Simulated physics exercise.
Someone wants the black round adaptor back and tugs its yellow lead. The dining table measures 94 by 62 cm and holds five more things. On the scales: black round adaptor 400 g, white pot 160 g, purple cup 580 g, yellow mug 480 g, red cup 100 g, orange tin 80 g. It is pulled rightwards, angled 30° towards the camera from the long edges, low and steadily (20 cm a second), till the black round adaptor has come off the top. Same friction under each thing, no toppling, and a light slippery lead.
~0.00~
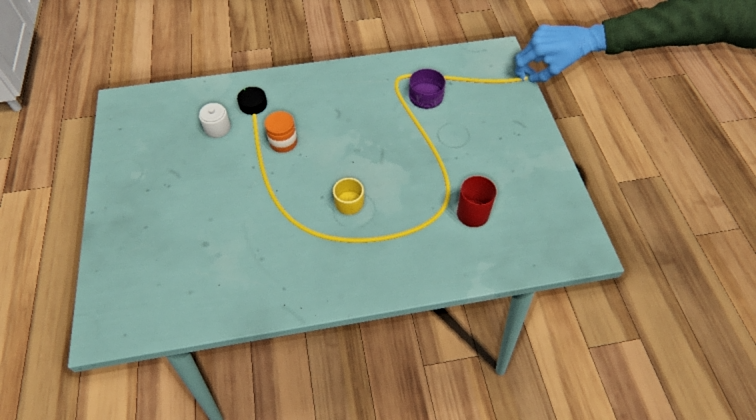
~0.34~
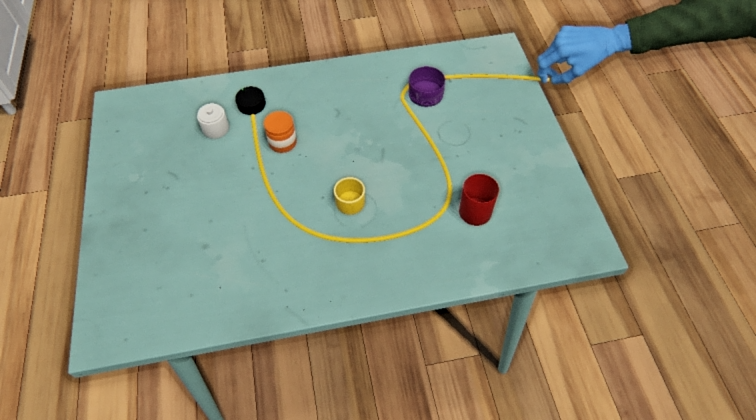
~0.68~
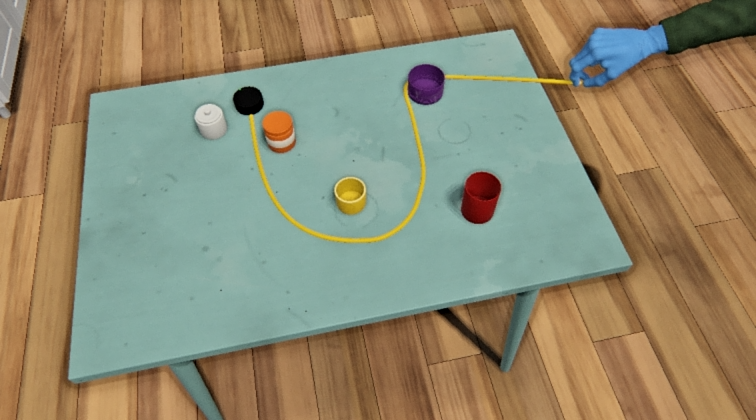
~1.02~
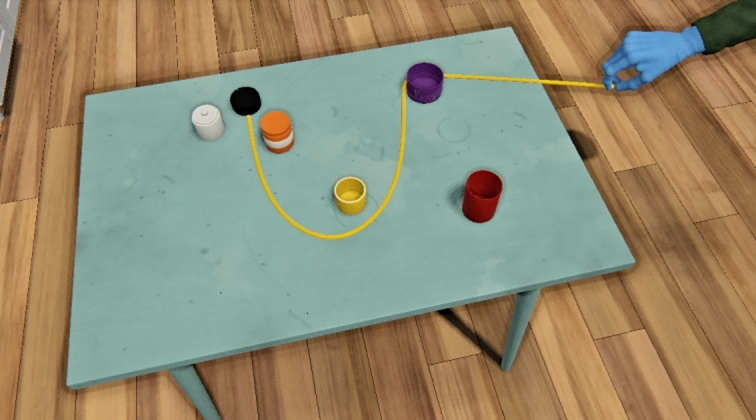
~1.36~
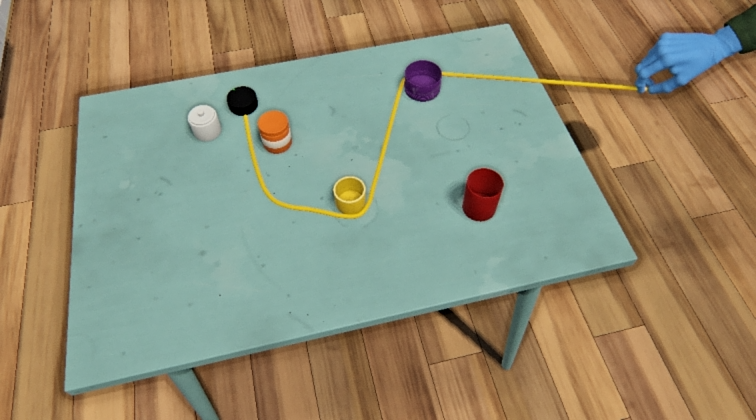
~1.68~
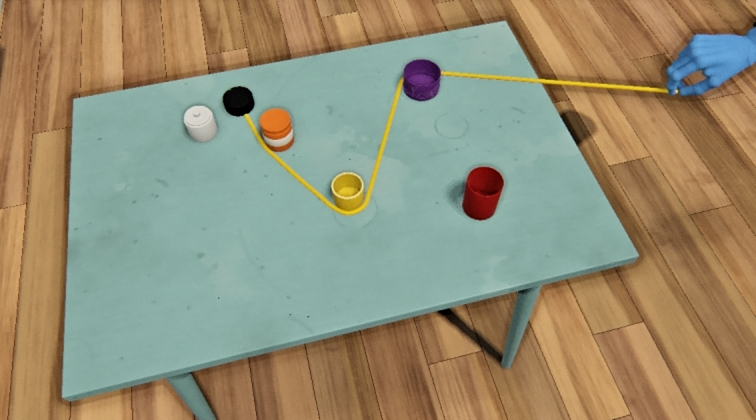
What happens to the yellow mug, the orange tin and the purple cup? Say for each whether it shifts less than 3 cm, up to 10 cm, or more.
The yellow mug gets dragged far, the orange tin travels a long way, the purple cup creeps a fair way.
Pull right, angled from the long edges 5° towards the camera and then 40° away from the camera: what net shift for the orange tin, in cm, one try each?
In turn about 14 cm, 14 cm.
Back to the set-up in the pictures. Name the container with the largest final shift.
The yellow mug.
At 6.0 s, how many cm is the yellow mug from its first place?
Some 26 cm.
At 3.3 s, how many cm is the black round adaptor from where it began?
Some 0 cm.
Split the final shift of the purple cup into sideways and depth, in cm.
About 2 cm right and 5 cm nearer.
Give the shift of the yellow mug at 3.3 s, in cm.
About 22 cm.
By 3.3 s the black round adaptor has not stirred, and the shifts are, yellow mug 21 cm, orange tin 10 cm.
By 4.7 s the black round adaptor has slid 24 cm, and the shifts are, yellow mug 26 cm, orange tin 14 cm, purple cup 3 cm.
By 6.0 s the black round adaptor has slid 48 cm, and the shifts are, yellow mug 26 cm, orange tin 14 cm, purple cup 5 cm.
By 7.1 s the black round adaptor is off the top, and the shifts are, yellow mug 26 cm at (338, 80), orange tin 14 cm at (306, 73), purple cup 5 cm at (438, 87).
